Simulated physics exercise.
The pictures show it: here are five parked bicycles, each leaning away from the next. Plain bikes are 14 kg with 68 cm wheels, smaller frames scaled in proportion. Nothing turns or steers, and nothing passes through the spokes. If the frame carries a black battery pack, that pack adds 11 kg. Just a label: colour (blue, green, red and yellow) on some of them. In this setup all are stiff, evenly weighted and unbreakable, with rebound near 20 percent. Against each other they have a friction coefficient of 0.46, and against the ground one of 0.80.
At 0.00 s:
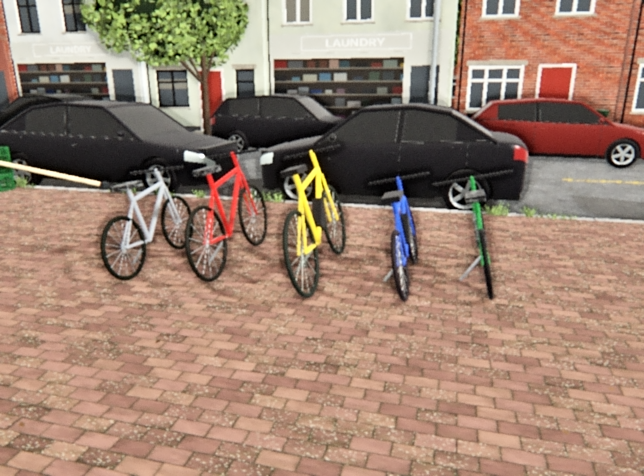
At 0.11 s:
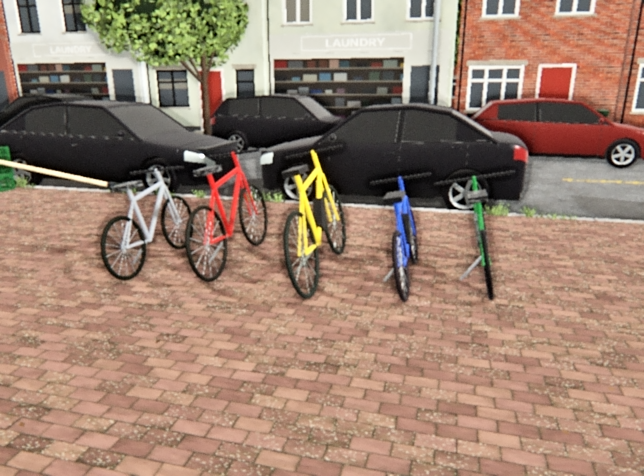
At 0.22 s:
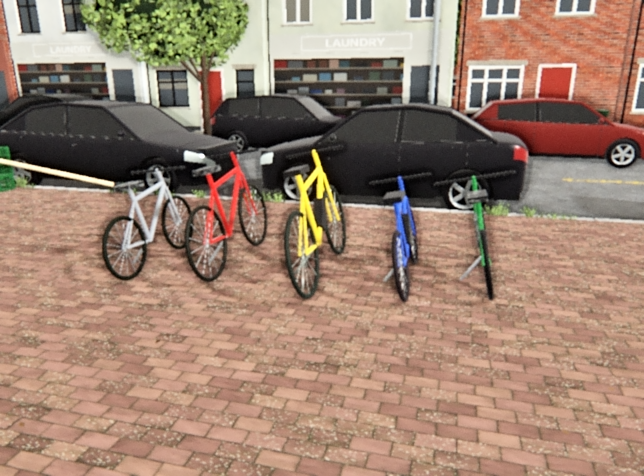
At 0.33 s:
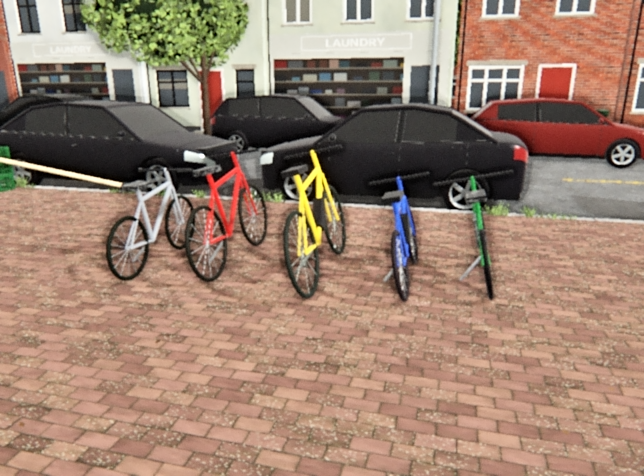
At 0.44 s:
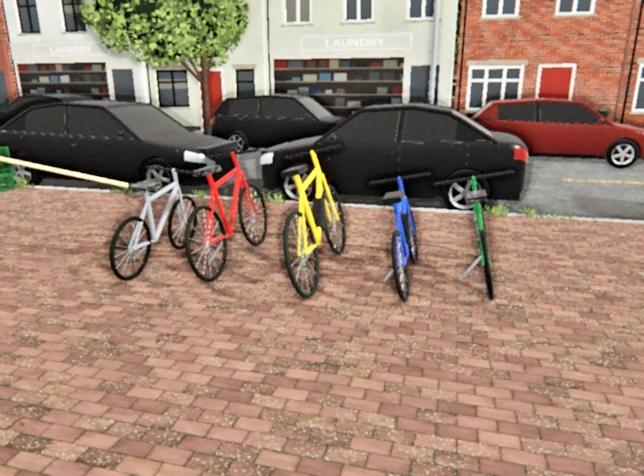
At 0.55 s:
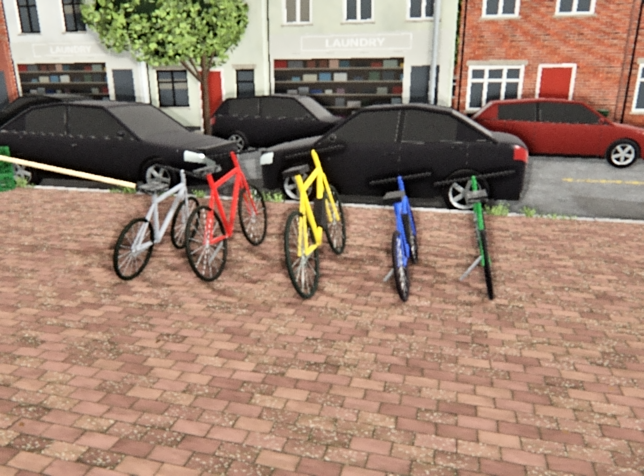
To begin with, five bicycles, silver, red, yellow, blue and green, stand in a row on brick paving near parked cars as a pale pole reaches in from the left. The pole moves up to the silver bicycle and pushes it slightly right, tilting it towards the red one; the others stay still.
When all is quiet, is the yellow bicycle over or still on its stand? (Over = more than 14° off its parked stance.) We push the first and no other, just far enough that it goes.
It is still up when things settle.
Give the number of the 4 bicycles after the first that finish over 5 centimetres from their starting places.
1 have shifted.
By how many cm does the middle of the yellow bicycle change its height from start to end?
0 cm lower.
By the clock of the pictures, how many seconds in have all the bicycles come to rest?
2.0 s, give or take.
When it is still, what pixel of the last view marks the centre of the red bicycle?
Near pixel (280, 224).
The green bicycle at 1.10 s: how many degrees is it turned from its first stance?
Tilt: Approx. 0°.
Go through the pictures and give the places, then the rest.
In the first frame (we follow the side turned to the camera), pole end (101, 186) 14 cm from the first bicycle; yellow bicycle (282, 241); red bicycle (256, 205); blue bicycle (392, 256); no other piece has moved.
The second frame shows pole end (108, 186) 6 cm from the first bicycle; yellow bicycle (283, 242).
The third frame shows pole end pushing; yellow bicycle (284, 242).
The fourth frame shows pole end pushing; yellow bicycle (283, 241); no other piece has moved.
The fifth frame shows pole end pushing; yellow bicycle (283, 241); no other piece has moved.
The sixth frame shows pole end (136, 188) pushing; yellow bicycle (284, 242); blue bicycle (393, 256); green bicycle (486, 255); no other piece has moved.
Around 1.10 s, none of the 4 other bicycles over, 1 disturbed; yellow bicycle unmoved; red bicycle tipped 12°.
Around 1.46 s, 1 of the 4 other bicycles over; yellow bicycle unmoved; red bicycle tipped 43°.
Finally (2.0 s), 1 of the 4 other bicycles over; yellow bicycle unmoved; red bicycle tipped 53°; blue bicycle unmoved. Three left standing. Seen by the last camera, middles, yellow bicycle near (316, 213), red bicycle near (280, 224).
